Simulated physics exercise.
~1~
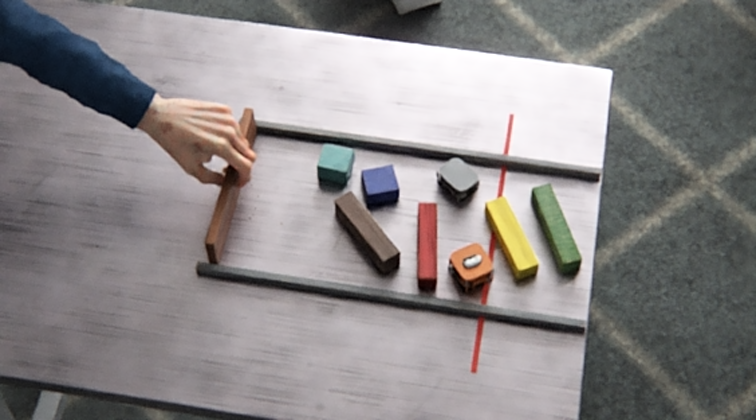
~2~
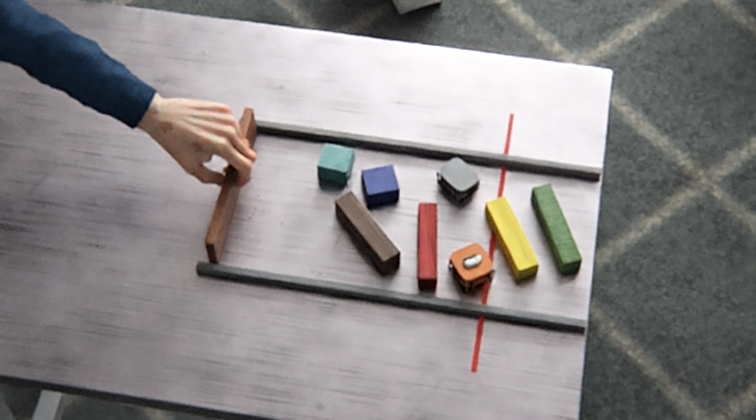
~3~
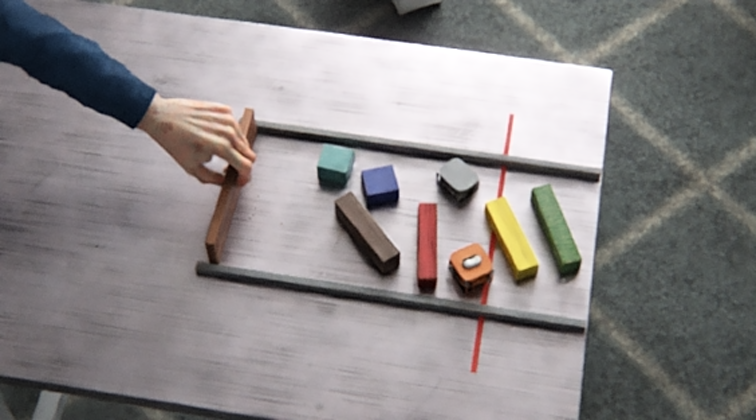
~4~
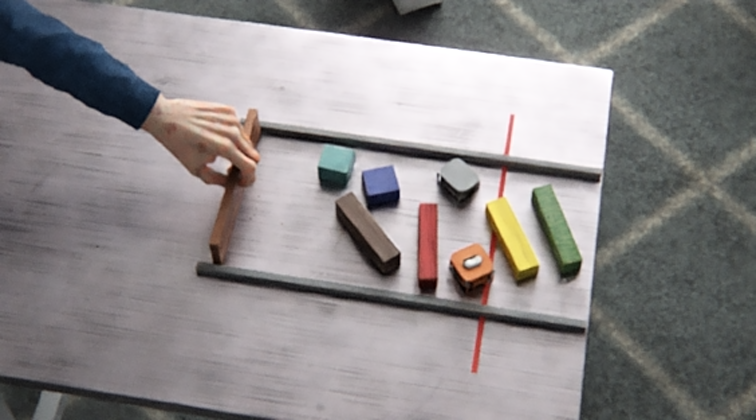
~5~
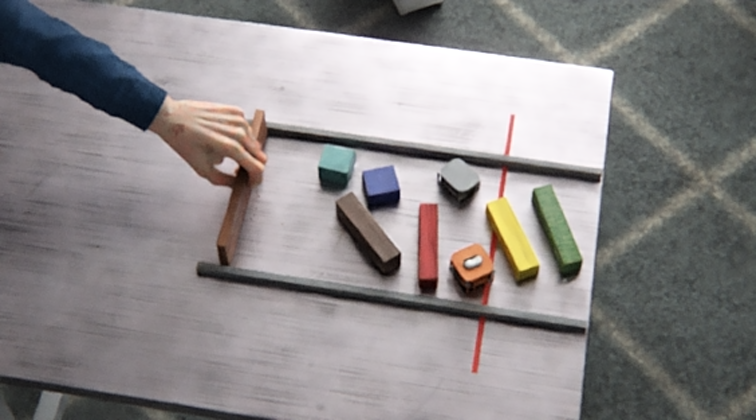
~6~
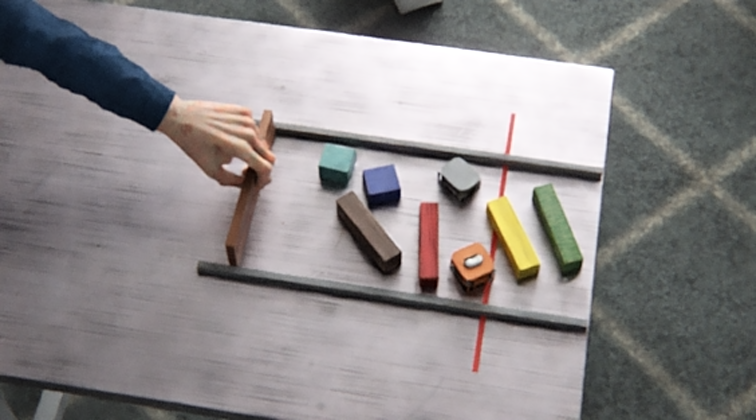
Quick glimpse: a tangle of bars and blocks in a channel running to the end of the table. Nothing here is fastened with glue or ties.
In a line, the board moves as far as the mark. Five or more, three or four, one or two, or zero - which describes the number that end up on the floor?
That would be zero.
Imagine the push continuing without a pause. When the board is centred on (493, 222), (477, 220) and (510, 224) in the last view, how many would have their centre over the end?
0; 0; 1.
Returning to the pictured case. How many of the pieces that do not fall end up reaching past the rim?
Count of overhanging things: 1.
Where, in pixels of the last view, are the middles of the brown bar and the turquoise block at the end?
Okay, so first (502, 256), and next (519, 177).
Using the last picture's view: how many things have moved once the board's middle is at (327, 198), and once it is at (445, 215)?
I get 2 at the one place and 7 at the other.
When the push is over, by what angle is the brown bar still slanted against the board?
It comes to around 0 degrees.
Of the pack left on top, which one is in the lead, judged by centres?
The green bar is the one.
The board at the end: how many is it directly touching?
It is in contact with 2.
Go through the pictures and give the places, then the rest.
Green bar (556, 227); yellow stick (511, 237); orange case (471, 268); board (232, 185); tape (494, 235), in the first picture.
Yellow stick (511, 237); grey case (459, 180), in the second picture.
Orange case (471, 268); blue block (380, 184), in the third picture.
Green bar (557, 228); red stick (428, 245), in the fourth picture.
Yellow stick (512, 238); turquoise block (337, 164), in the fifth picture.
Green bar (557, 227); yellow stick (513, 237); orange case (472, 267); board (251, 187); tape (495, 234), in the sixth picture.
Early on, none off yet; green bar at rest near (557, 227); yellow stick at rest near (513, 237); orange case at rest near (472, 267).
A while later, none off yet; green bar at rest near (557, 227); yellow stick at rest near (513, 237); orange case moving near (483, 271).
Finally, the number that fall off is zero.
